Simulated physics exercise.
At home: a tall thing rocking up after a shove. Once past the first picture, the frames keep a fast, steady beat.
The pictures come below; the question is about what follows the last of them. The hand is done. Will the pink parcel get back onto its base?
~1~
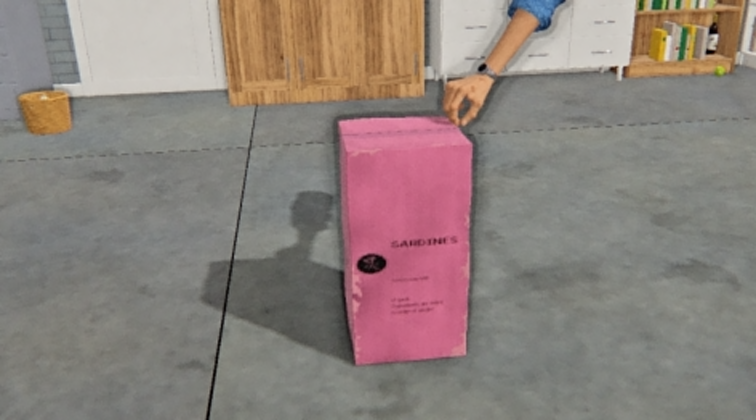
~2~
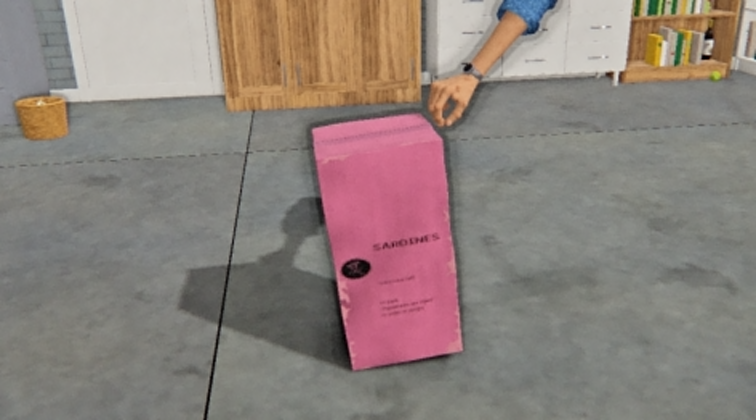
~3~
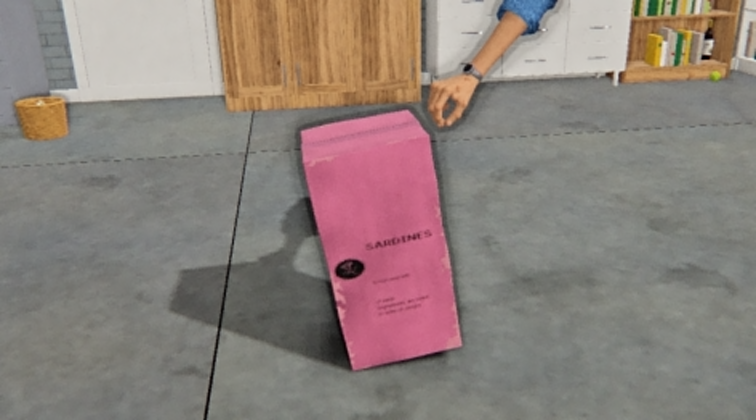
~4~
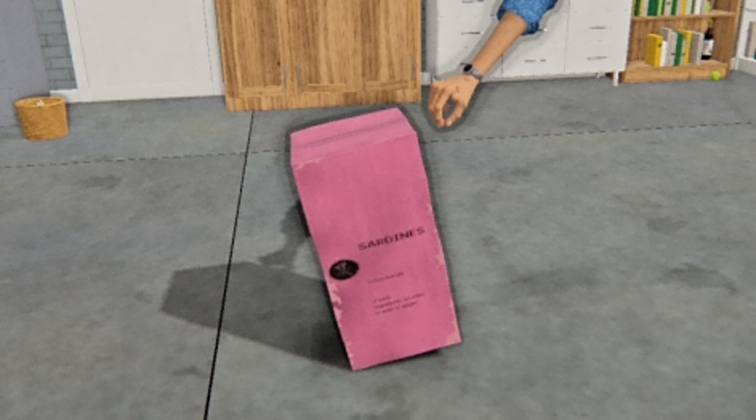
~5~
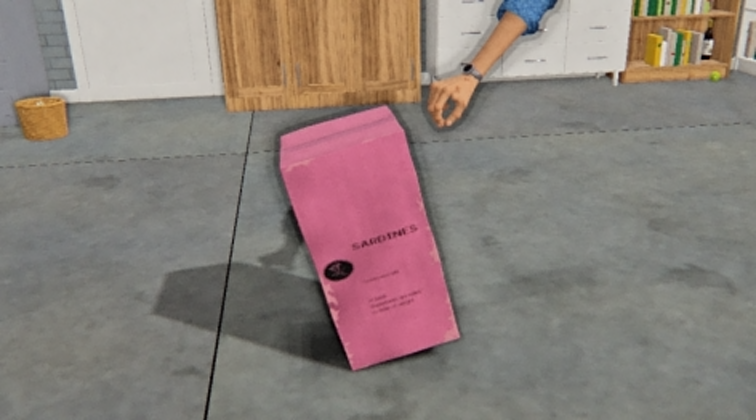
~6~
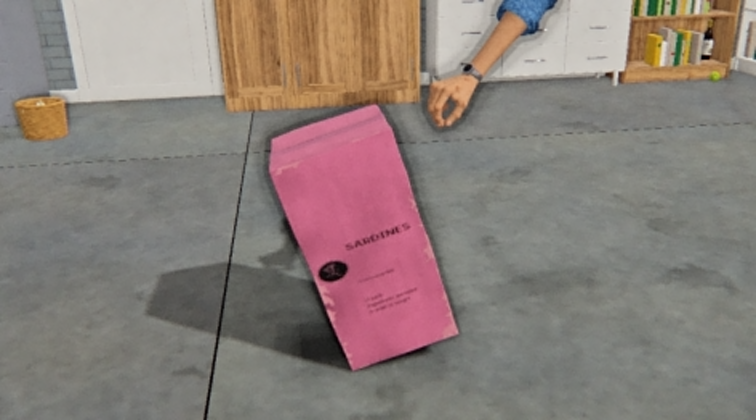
No, it ends up lying down.
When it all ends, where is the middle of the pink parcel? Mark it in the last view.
About (231, 307).
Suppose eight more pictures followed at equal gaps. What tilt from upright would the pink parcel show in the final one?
Around 35°.
Then, 0.18 s after the last picture, pink parcel 37° off upright near (320, 239).
Then, 0.36 s after the last picture, pink parcel 65° off upright near (265, 266).
At rest, the pink parcel falls over, near (231, 307).
